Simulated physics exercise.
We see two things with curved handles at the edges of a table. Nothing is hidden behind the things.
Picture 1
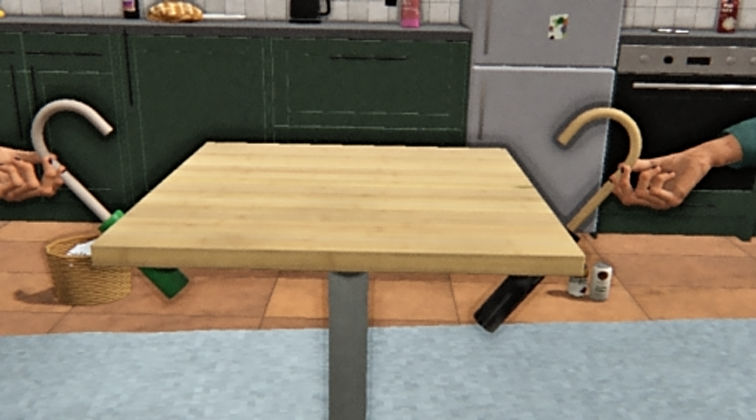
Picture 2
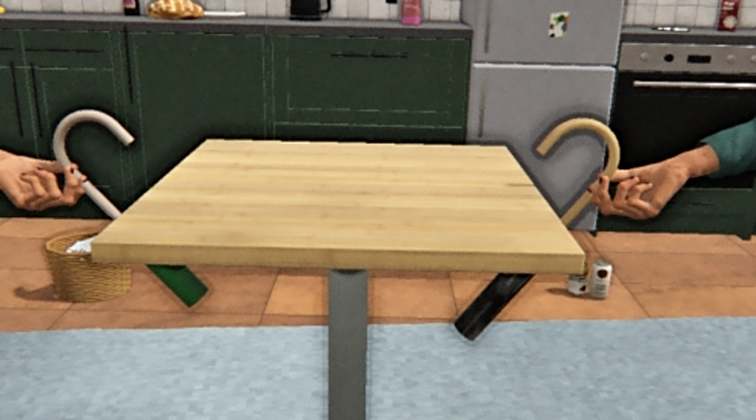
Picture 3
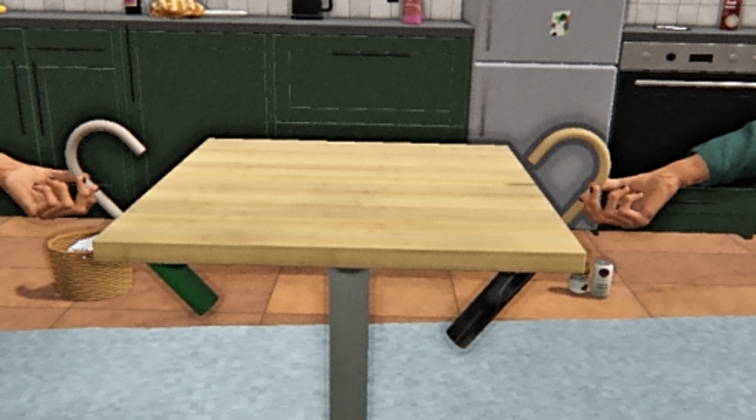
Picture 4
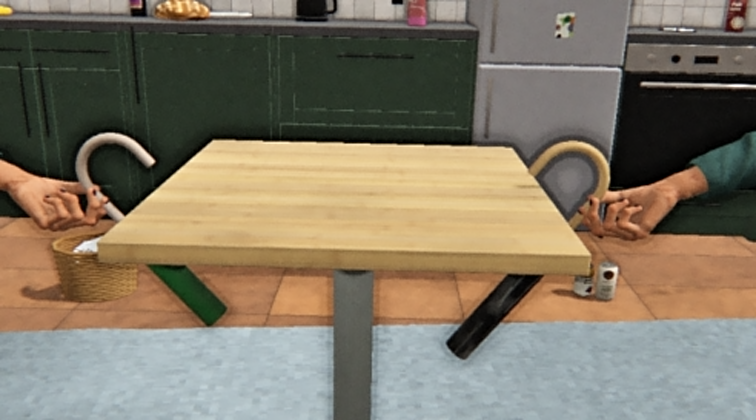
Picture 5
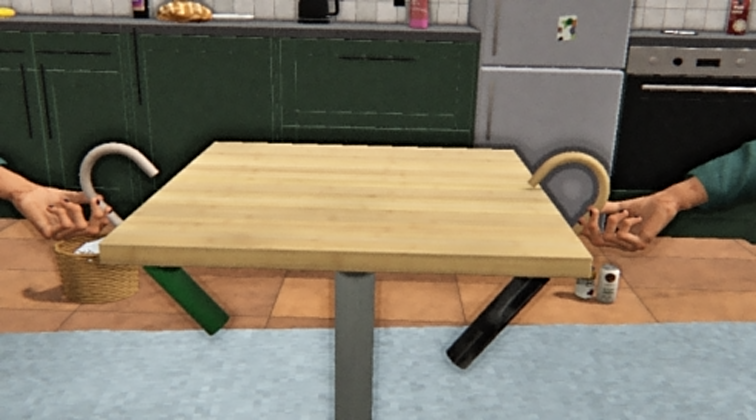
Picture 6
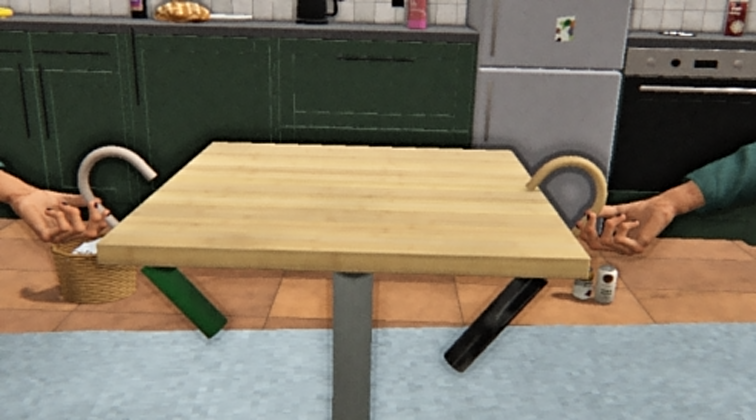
In a kitchen with dark green cabinets, two hands hold curved-handled umbrellas, one green and one black, at the left and right edges of a wooden table. The hands move both umbrellas inward and slightly down, with smaller shifts later, until the handles curve beside the tabletop, still held.
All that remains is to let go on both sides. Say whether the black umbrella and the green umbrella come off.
As it turns out, the black umbrella stays hooked on the edge and the green umbrella falls to the floor.
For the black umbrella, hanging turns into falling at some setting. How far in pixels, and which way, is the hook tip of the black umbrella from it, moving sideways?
Some 12 pixels, right.
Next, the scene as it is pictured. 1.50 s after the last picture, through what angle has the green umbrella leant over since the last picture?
Some 50 degrees.
Then, 0.46 s later than the last frame, black umbrella at rest near (514, 264); green umbrella dropping.
Then, 1.50 s later than the last frame, black umbrella at rest near (513, 264); green umbrella fallen.
When it is over, the black umbrella hangs from the table, near (512, 264); the green umbrella slips off.
